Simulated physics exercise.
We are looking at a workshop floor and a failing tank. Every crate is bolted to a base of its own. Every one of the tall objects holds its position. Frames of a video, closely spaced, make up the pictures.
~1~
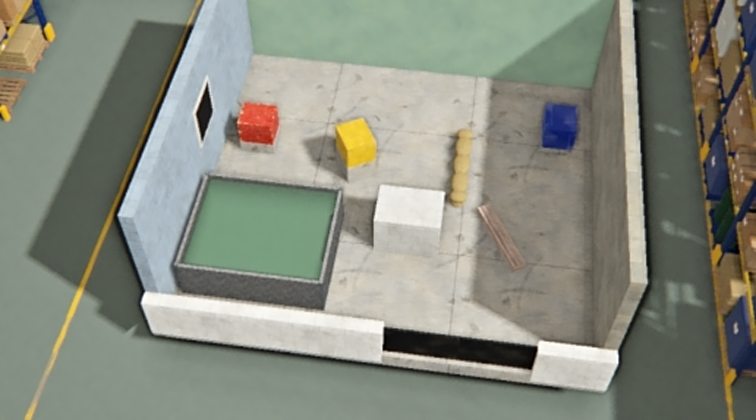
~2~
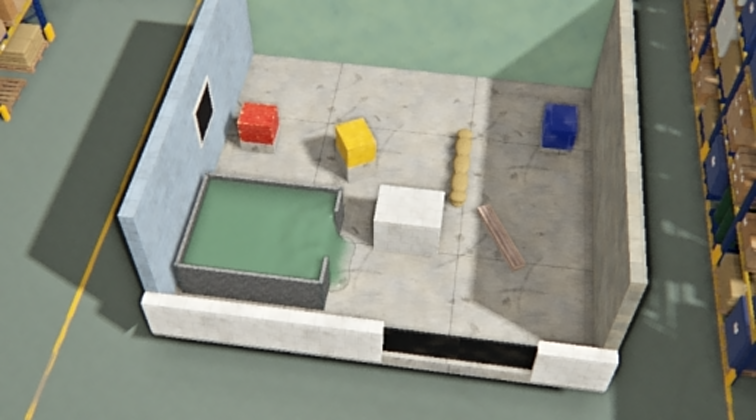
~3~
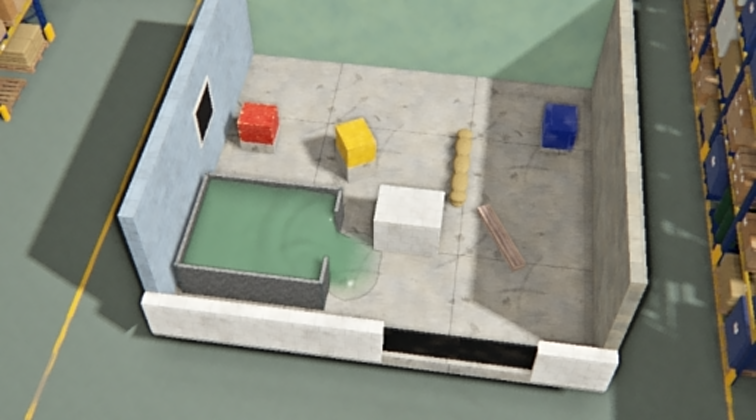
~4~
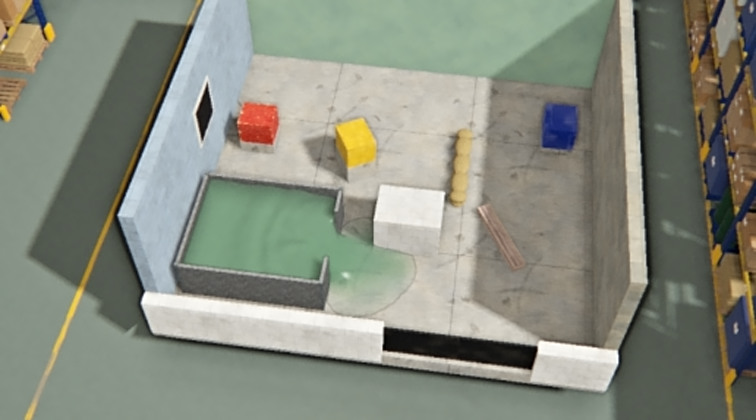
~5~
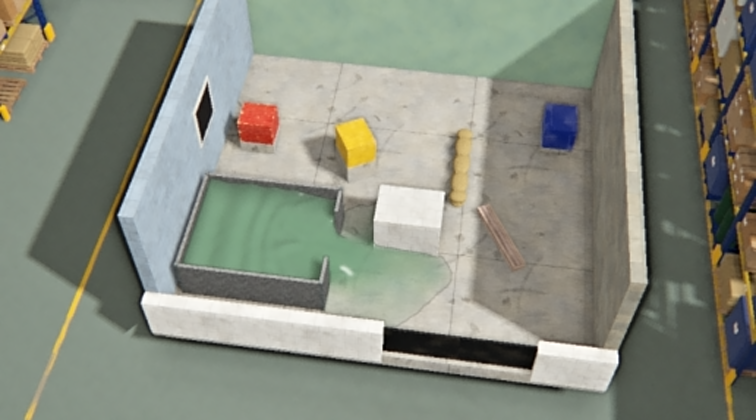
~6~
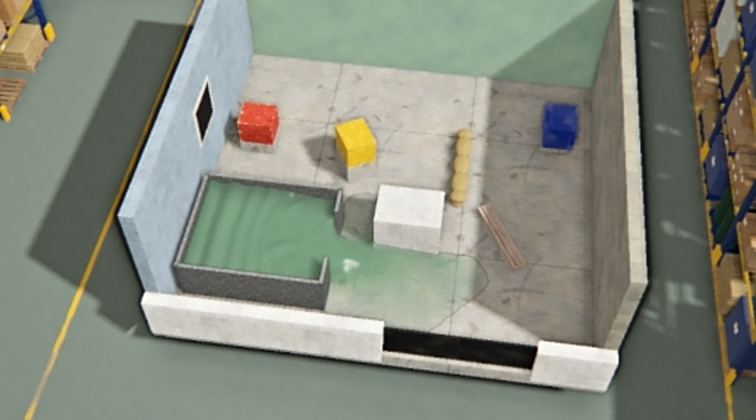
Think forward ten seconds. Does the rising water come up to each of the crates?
As I see it, the red crate will be missed by the water; the blue crate will be caught by the water; the yellow crate will be missed by the water.
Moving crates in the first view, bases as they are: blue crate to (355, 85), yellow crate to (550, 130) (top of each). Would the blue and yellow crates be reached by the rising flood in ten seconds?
Reading - blue crate: Untouched, yellow crate: Untouched.
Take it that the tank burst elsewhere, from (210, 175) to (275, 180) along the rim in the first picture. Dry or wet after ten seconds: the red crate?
Looking at it, the red crate gets overtopped.
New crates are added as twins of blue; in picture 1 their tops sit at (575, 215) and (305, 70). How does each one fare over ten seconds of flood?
As listed: Is soaked, is spared.
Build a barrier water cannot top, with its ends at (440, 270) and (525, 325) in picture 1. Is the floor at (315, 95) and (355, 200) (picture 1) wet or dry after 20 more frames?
Untouched, reached.
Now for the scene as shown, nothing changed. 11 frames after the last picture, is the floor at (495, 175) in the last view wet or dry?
Lab note: Spot reads unsubmerged.
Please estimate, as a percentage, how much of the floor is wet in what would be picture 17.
Around 35 percent, give or take.
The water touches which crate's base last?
That is the blue crate.
A moment on, water covers 25 % of the floor; the red crate not reached, the blue crate not reached, the yellow crate water round its plinth.
Next, water covers 35 % of the floor; the red crate water round its plinth, the blue crate not reached, the yellow crate water round its plinth.
Then, water covers 55 % of the floor; the red crate water round its plinth, the blue crate water round its plinth, the yellow crate water round its plinth.
Later, water covers 80 % of the floor; the red crate water round its plinth, the blue crate water round its plinth, the yellow crate water round its plinth.
In the end, water covers 100 % of the floor; the red crate stayed above the water, the blue crate was topped, the yellow crate stayed above the water.
